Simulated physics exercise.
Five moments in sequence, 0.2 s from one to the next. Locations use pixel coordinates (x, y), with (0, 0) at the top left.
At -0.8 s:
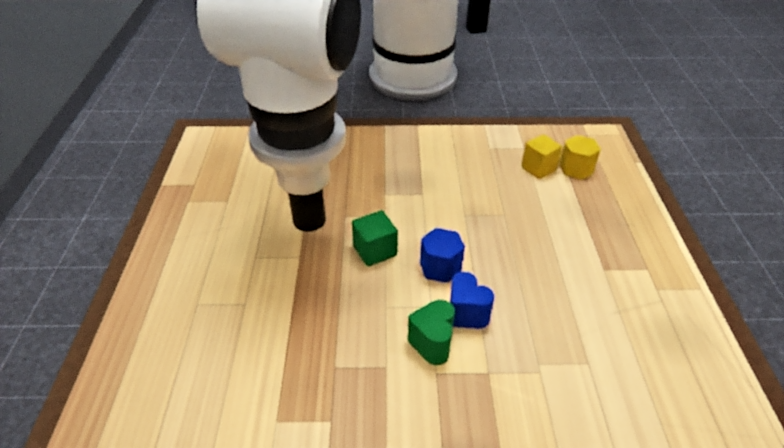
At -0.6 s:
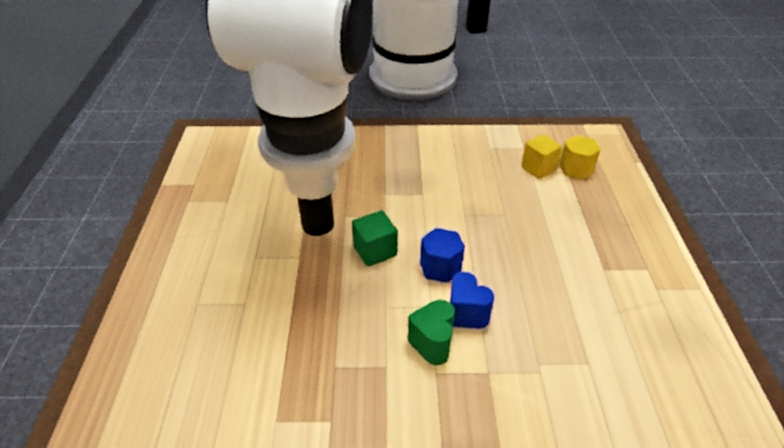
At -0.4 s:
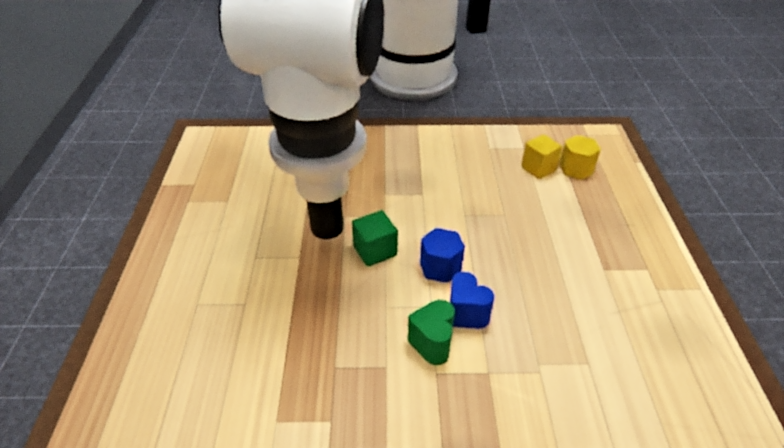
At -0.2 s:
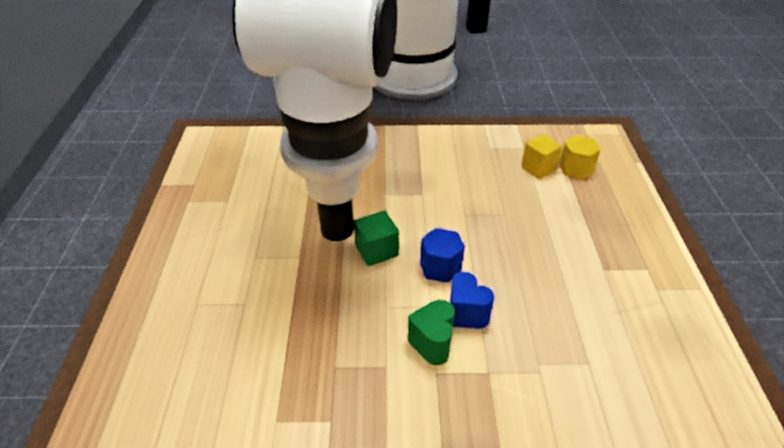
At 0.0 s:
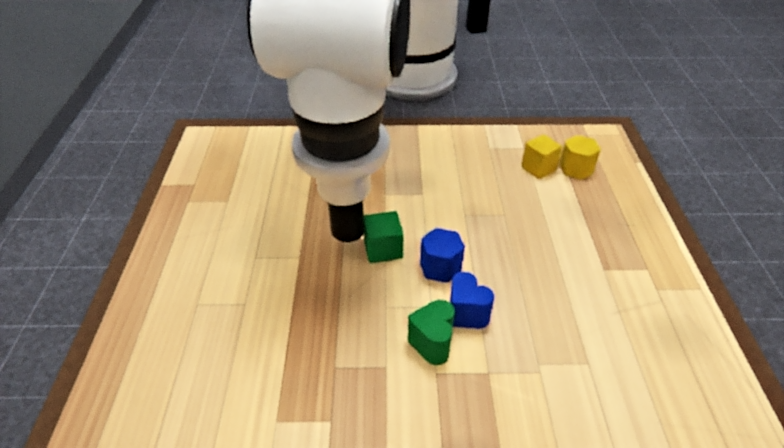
Robot arm moving its black-tipped pusher right across a wooden board, meeting a green cube and nudging it slightly rightward.
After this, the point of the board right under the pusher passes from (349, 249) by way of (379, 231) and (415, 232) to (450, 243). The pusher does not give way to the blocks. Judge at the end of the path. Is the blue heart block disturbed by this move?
From what I can tell, it won't keep its place.
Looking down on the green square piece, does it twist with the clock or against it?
With the clock.
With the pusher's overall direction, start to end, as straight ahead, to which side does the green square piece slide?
The answer is right.
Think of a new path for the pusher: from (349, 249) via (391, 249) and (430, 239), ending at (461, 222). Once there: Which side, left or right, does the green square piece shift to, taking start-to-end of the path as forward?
It moves over to the right.
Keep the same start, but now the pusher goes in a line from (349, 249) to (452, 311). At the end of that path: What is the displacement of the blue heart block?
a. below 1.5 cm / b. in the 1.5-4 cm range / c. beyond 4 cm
b
What follows on the original path. One third of the way, pusher (379, 213); green square piece (408, 220), turned 50° clockwise.
Two thirds of the way, pusher (416, 214); green square piece (437, 227), turned 75° clockwise; blue hexagon (457, 252), turned 20° clockwise.
At the end, pusher (452, 225); green square piece (468, 244), turned 100° clockwise; blue hexagon (474, 273), turned 40° clockwise; blue heart block (480, 310).
